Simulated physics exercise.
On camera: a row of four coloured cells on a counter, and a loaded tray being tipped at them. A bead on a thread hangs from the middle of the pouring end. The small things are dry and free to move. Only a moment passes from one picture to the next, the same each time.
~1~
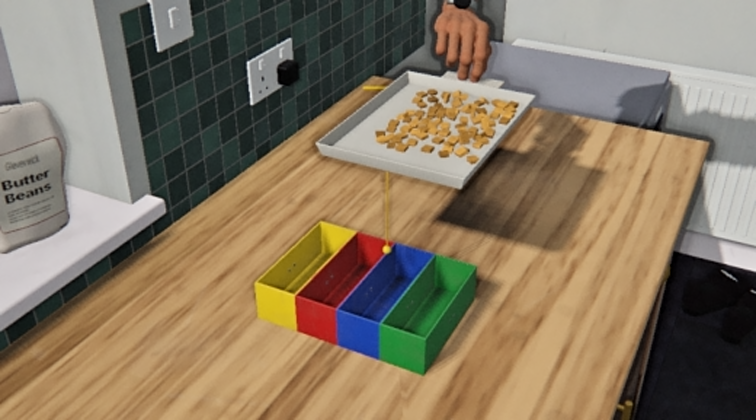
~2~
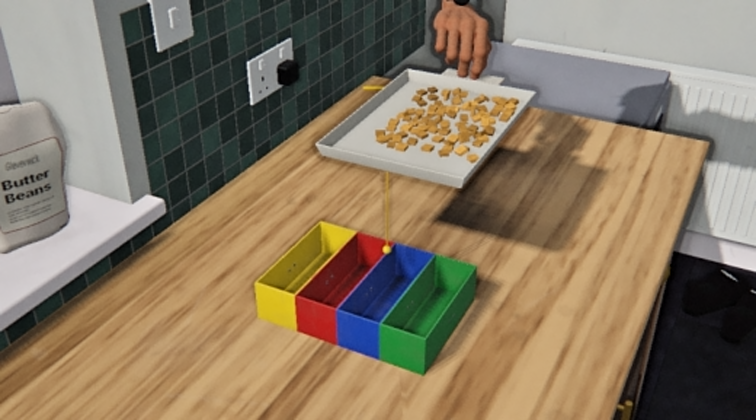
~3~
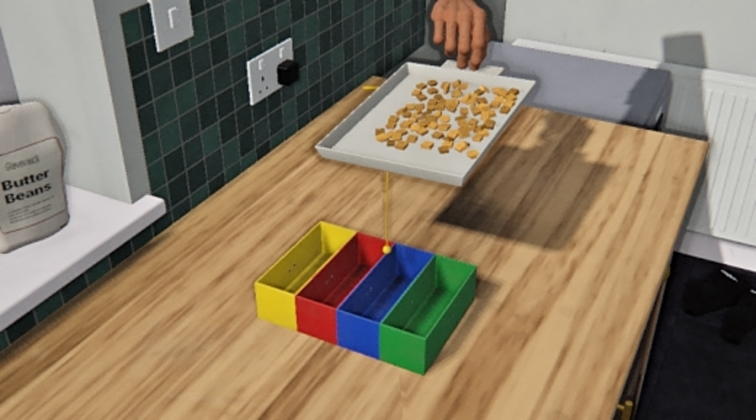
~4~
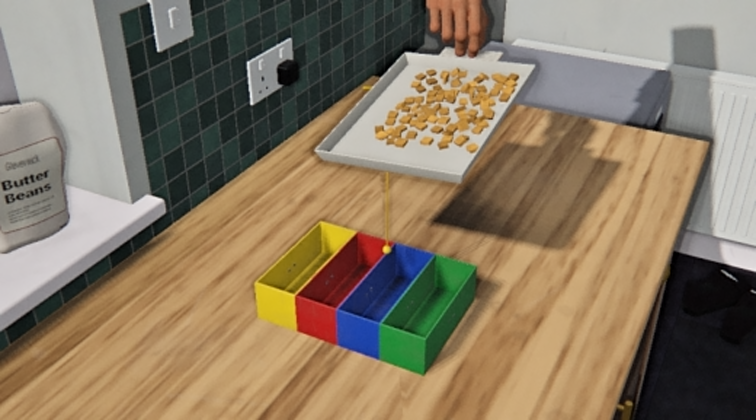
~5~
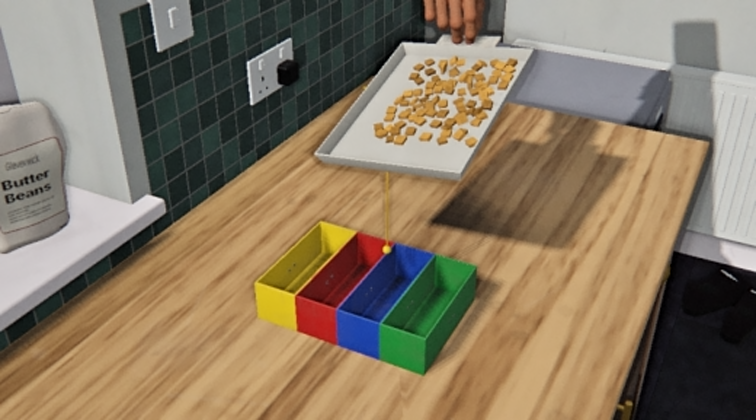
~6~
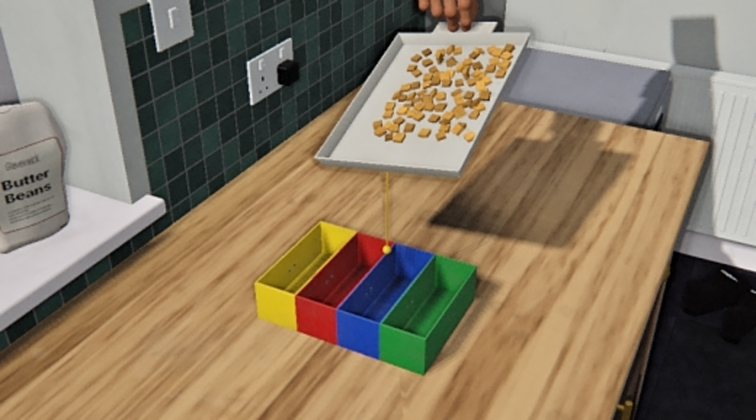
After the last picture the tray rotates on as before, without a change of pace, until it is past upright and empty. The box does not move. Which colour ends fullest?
Most goes to the yellow cell.
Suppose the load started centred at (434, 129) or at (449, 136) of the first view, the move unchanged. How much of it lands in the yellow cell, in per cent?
Near 70 % and 50 %.
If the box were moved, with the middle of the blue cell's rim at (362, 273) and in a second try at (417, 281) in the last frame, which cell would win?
The first try: The cell in red. The second: The yellow cell.
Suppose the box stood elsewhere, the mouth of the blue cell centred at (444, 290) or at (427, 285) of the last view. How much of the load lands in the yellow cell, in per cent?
The first gives 10 %, the second 30 %.
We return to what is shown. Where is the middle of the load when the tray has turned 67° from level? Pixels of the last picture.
Roughly at (343, 160).
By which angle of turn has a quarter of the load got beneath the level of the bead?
Near 75 degrees.
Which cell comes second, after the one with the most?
The runner-up: The red cell.
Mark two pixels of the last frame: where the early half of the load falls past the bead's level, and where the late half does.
First near (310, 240), later near (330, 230).
Shortly afterwards, tray tipped steeply; the bulk on the tray; near a quarter falling or outside the box.
Next, tray tipped past a quarter turn; only a few on the tray; near two thirds in the yellow cell; a little in the red cell; a little falling or outside the box.
Some moments later, tray tipped past a quarter turn; the bulk in the yellow cell; a little in the red cell; a little falling or outside the box.
In the end, tray tipped past a quarter turn; the bulk in the yellow cell; a little in the red cell; none at all in the green cell; none at all in the blue cell; a little outside the box.
